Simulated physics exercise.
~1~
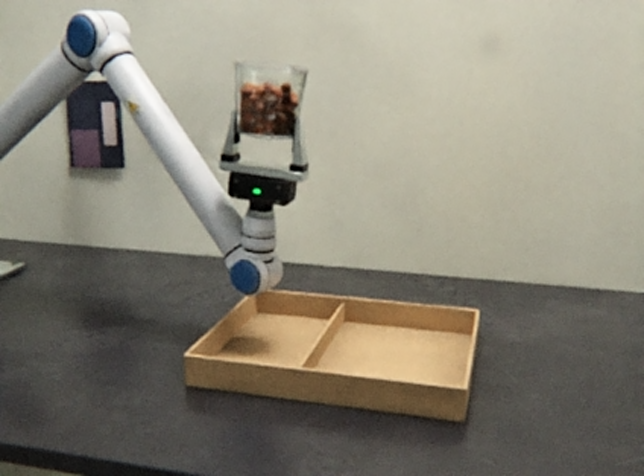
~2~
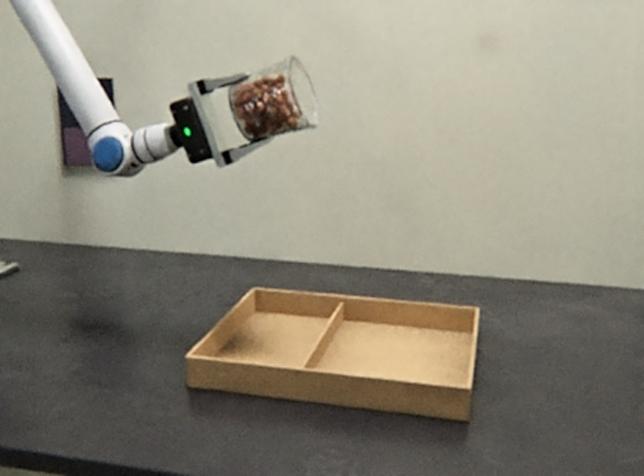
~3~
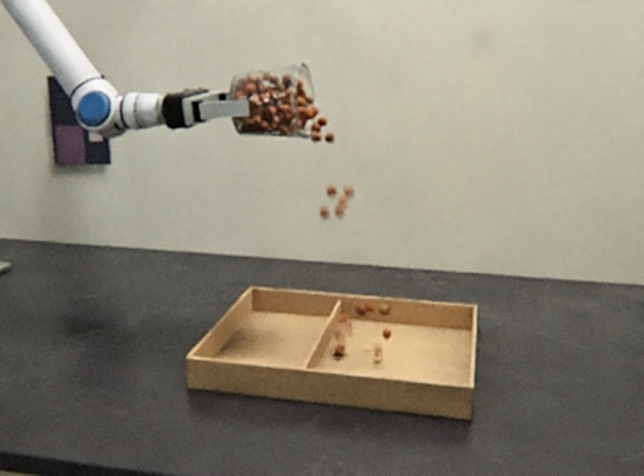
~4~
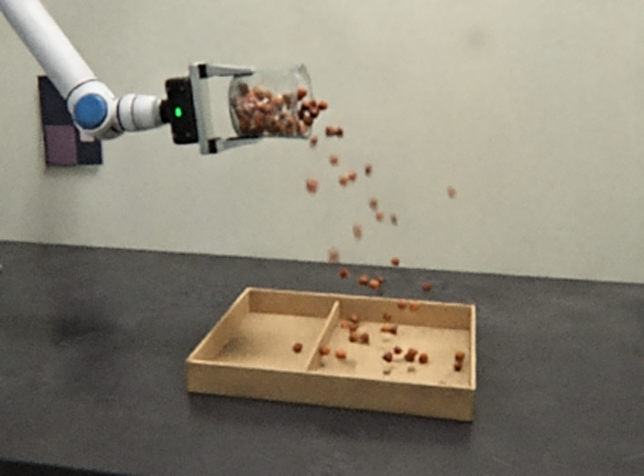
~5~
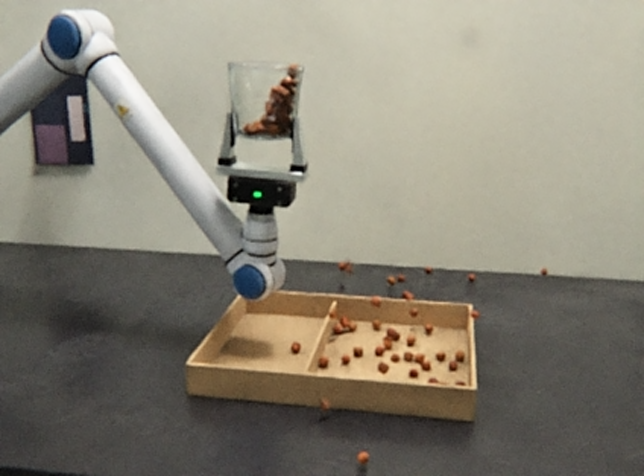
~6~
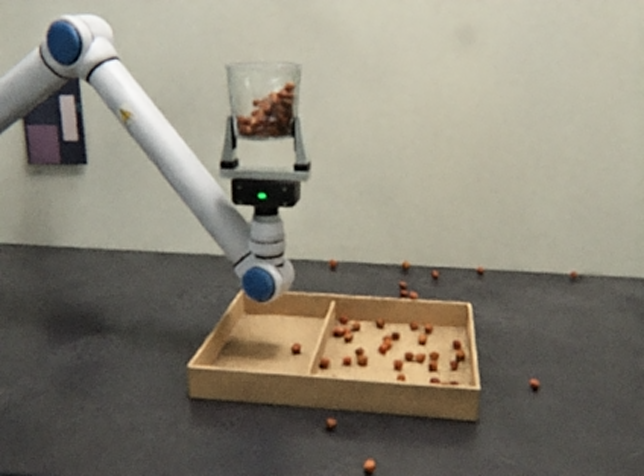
In the video, a robot arm tips a clear beaker of hazelnuts above a divided wooden tray, spilling some mostly into the right section, then returns it upright, leaving many nuts in the beaker and several scattered on the dark table.
